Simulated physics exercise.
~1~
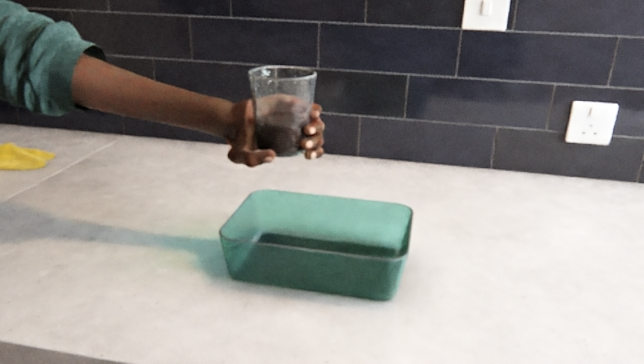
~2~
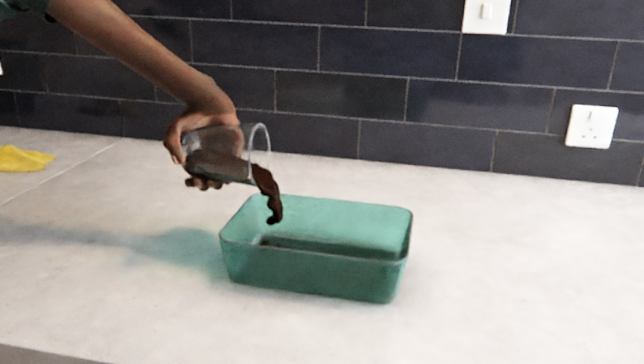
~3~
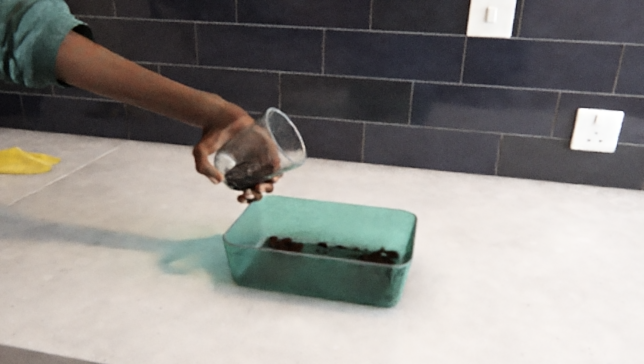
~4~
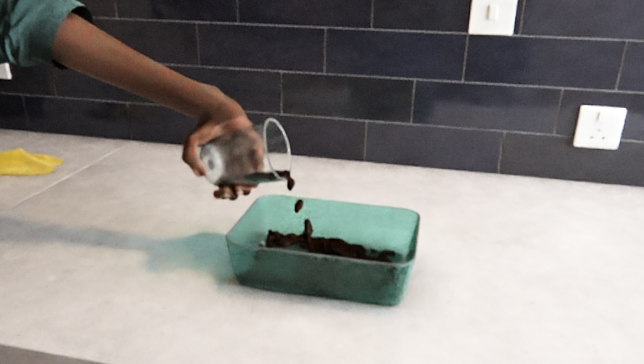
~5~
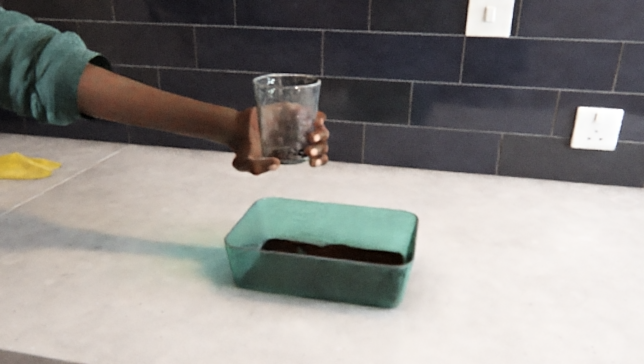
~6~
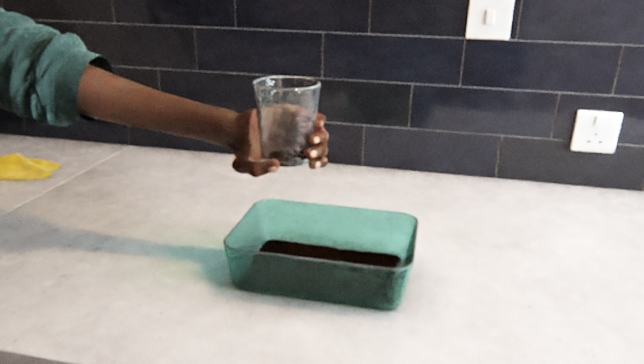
On a pale grey worktop against dark blue tiles, seen from slightly above by a gently swaying camera, a green-tinted oblong dish sits beneath a hand holding a clear glass of dark coffee. A yellow cloth lies at the far left, and white sockets are on the wall. The hand, in a green sleeve, tips the glass to the right, and dark liquid falls into the dish. It eases the glass partway back, then tips it again, sending down a thinner trickle. Finally the hand holds the glass upright, looking nearly empty, above a dark layer in the dish.
